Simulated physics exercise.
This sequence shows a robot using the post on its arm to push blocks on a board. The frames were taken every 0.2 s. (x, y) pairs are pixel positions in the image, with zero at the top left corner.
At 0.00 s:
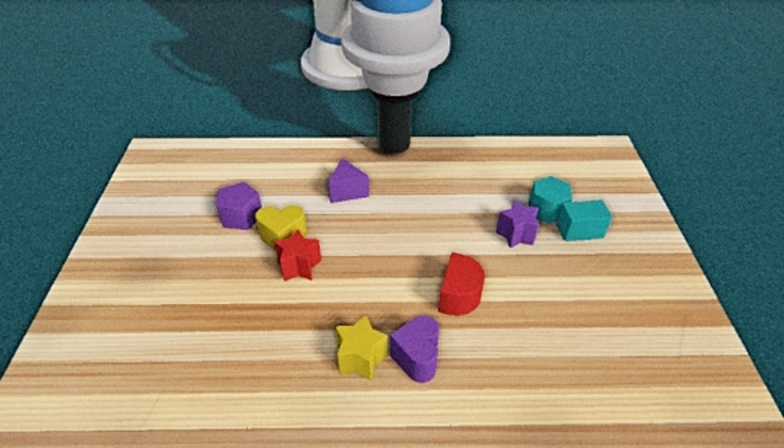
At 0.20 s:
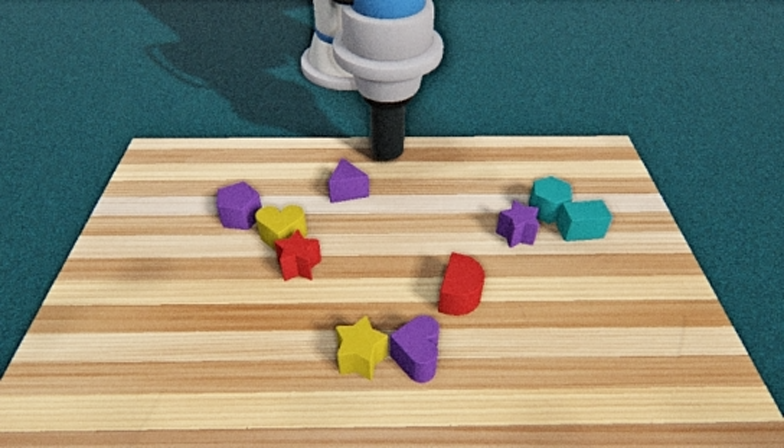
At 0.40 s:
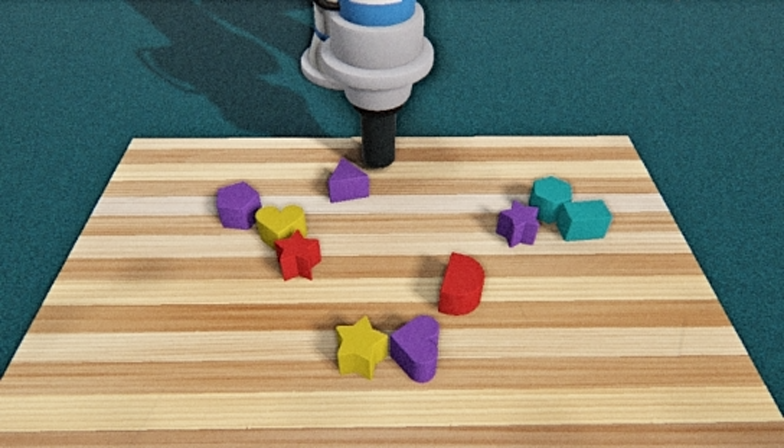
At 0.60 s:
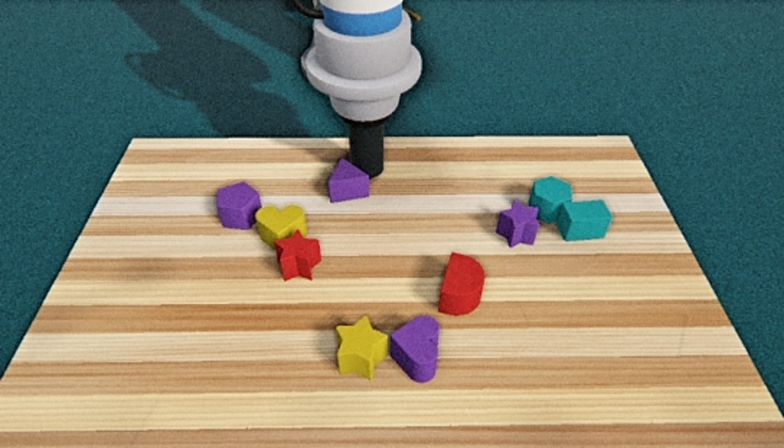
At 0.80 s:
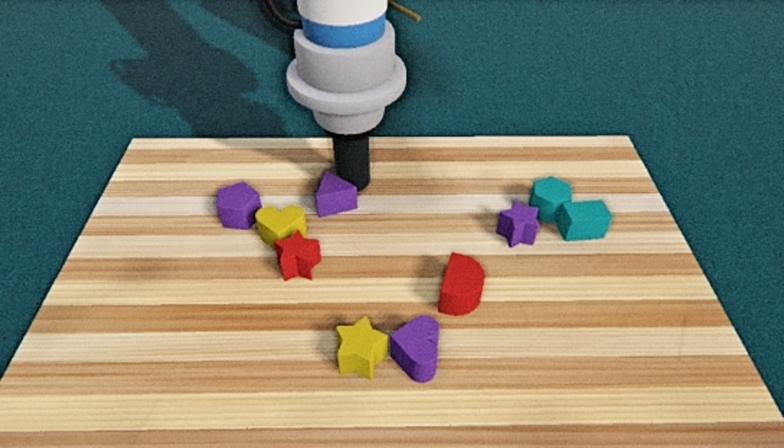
A robot arm lowered its black post toward the near left over a wooden board of colourful blocks, then nudged the purple triangular block slightly that way while the other blocks stayed still.
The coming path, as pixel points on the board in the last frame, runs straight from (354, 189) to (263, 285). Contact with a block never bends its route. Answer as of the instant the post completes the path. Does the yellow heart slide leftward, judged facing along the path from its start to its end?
No, that is not how it ends up.
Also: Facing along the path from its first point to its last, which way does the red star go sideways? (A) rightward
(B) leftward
Correct choice: B.
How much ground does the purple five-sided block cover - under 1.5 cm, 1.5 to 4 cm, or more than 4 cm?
It falls in the under 1.5 cm band.
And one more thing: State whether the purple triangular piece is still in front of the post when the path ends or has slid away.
I'd say it is still being pushed.
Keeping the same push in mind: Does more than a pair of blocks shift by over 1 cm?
In short: Yes.
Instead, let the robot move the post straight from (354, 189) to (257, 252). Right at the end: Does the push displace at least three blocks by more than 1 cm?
In short: Yes.
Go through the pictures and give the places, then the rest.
In the first frame, tip of the post (395, 145), middles of tops, purple five-sided block (236, 195), yellow heart (279, 216), red star (296, 245), purple triangular piece (346, 171).
In the second frame, post (388, 151), nothing pushed.
In the third frame, post (379, 159), nothing pushed.
In the fourth frame, post (367, 170), nothing pushed.
In the fifth frame, post (353, 182), purple five-sided block (236, 195), yellow heart (279, 216), red star (296, 245), purple triangular piece (333, 184).
The first path, step by step. One third of the way, post (325, 211); yellow heart (269, 224), turned 45° clockwise; red star (294, 249); purple triangular piece (306, 217), turned 25° anticlockwise.
Two thirds of the way, post (294, 242); yellow heart (245, 232), turned 110° clockwise; red star (279, 276), turned 75° anticlockwise; purple triangular piece (269, 250).
At the end, post (262, 279); purple five-sided block unmoved; yellow heart (241, 234), turned 125° clockwise; red star (271, 298), turned 155° anticlockwise; purple triangular piece (232, 288).
